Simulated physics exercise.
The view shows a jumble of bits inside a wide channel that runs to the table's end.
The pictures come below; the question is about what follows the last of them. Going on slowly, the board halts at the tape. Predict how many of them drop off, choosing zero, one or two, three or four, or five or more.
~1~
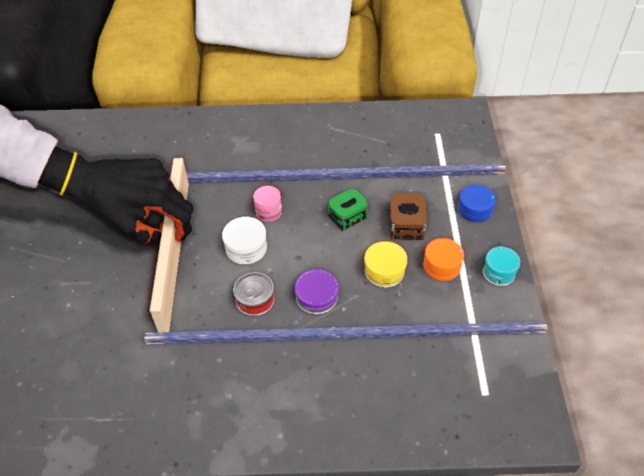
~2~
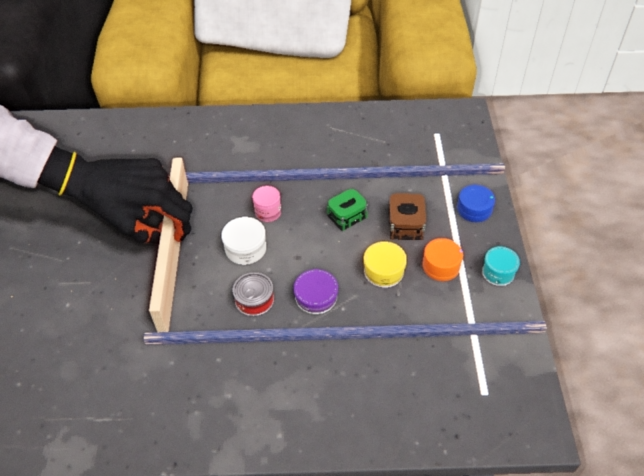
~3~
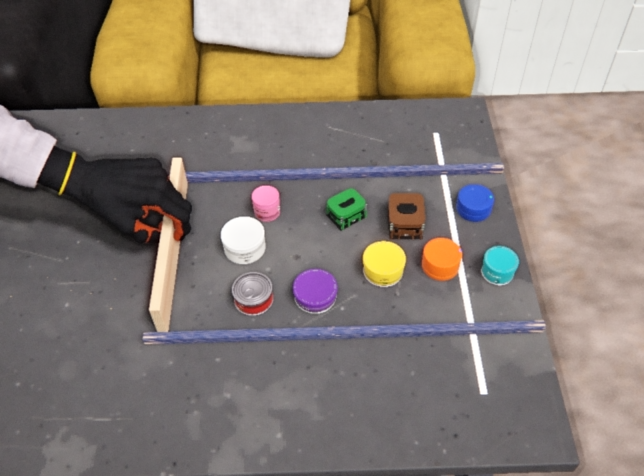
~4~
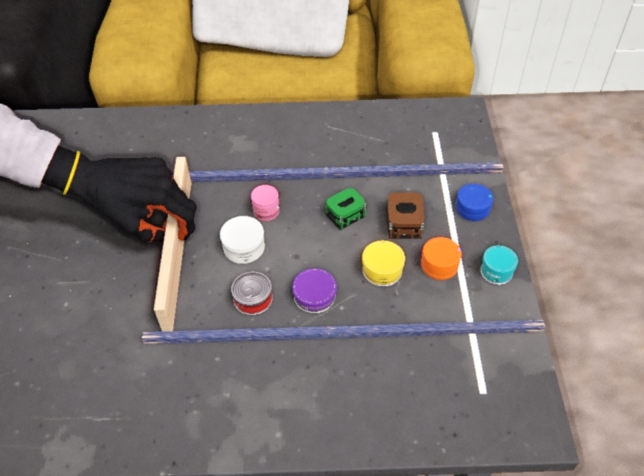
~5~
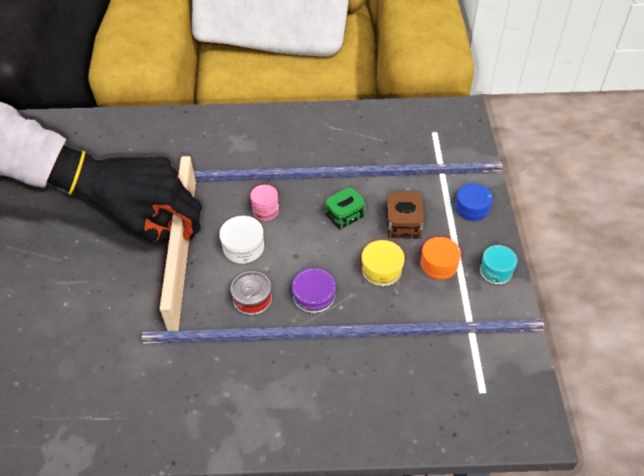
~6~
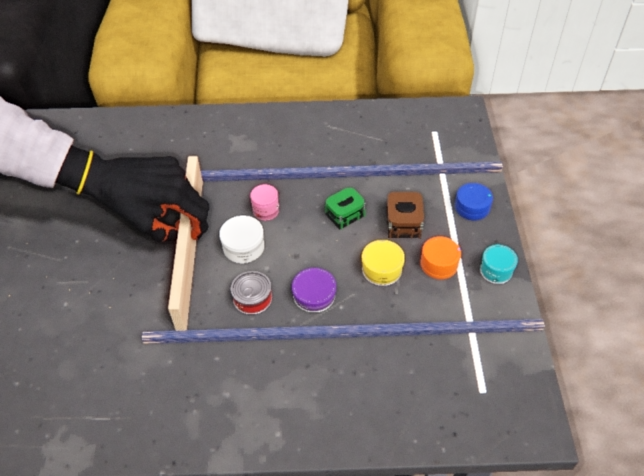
Most likely one of them, or two, will slide off.
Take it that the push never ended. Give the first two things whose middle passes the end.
The turquoise tin goes first, followed by the blue lid.
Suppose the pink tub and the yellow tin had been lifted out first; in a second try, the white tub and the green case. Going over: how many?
1, then 1.
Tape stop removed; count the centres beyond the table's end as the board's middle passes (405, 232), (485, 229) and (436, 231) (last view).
The counts are 0, 5 and 0, in that order.
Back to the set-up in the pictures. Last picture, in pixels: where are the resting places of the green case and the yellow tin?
Green case at about (482, 203), yellow tin at about (482, 264).
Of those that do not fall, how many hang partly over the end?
I make it 3.
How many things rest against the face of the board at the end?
At rest, 4 are in contact.
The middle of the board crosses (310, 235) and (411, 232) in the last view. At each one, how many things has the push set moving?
Answer - first 6, then 10.
Early on, none off yet; turquoise tin at rest near (498, 265); blue lid at rest near (473, 202); orange lid at rest near (441, 258).
A while later, none off yet; turquoise tin at rest near (498, 265); blue lid at rest near (473, 202); orange lid travelled a little near (452, 257).
Finally, the number that fall off is one or two; lost, blue lid and turquoise tin.
